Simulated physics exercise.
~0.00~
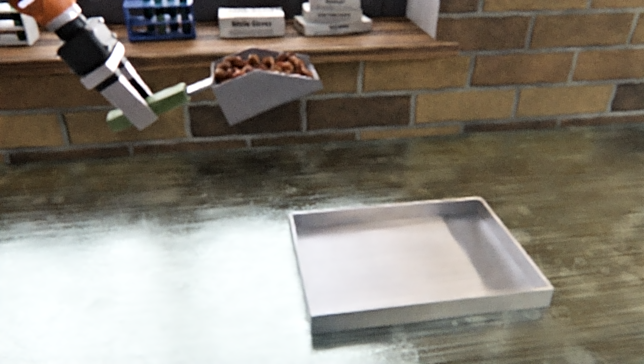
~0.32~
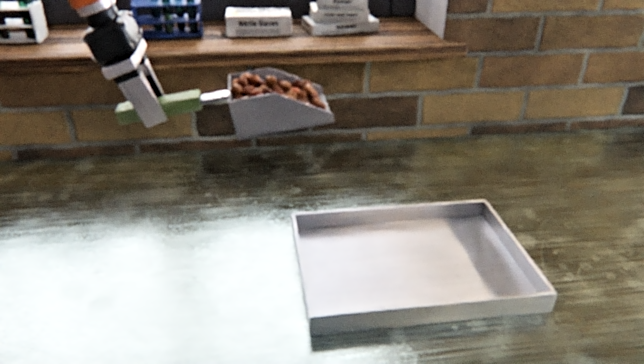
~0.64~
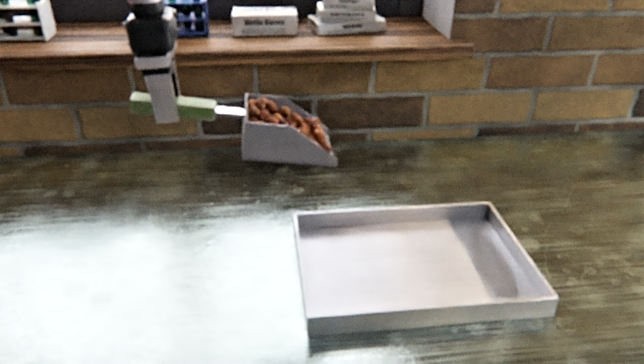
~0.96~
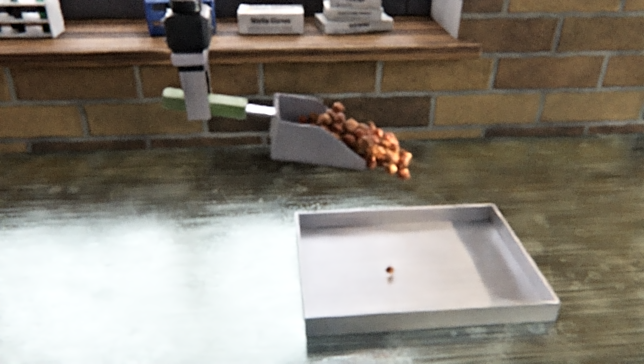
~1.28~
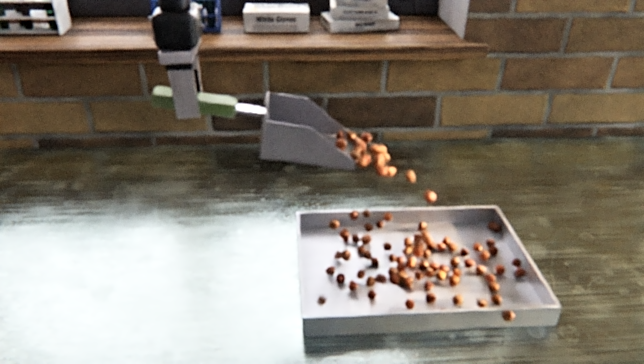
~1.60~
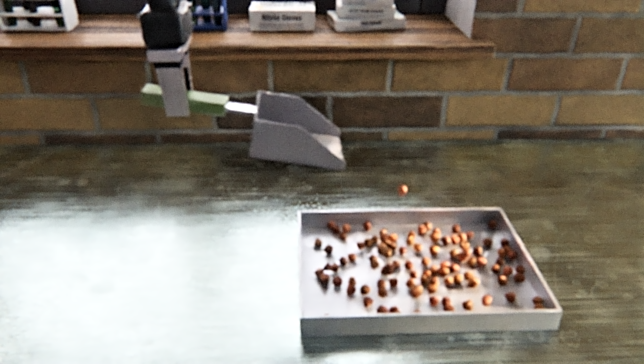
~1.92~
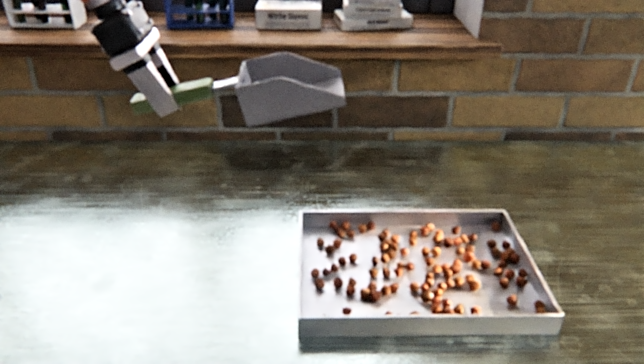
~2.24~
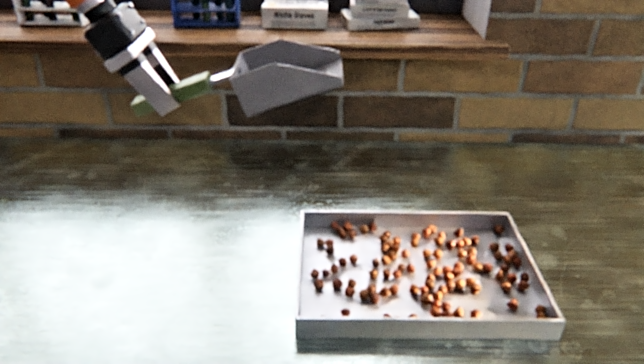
The video shows a robot arm holding a gray scoop of hazelnuts, moving it right and tipping it forward so the nuts pour into a shallow tray on a table, then raising and tilting back the emptied scoop while the nuts lie scattered across the tray.
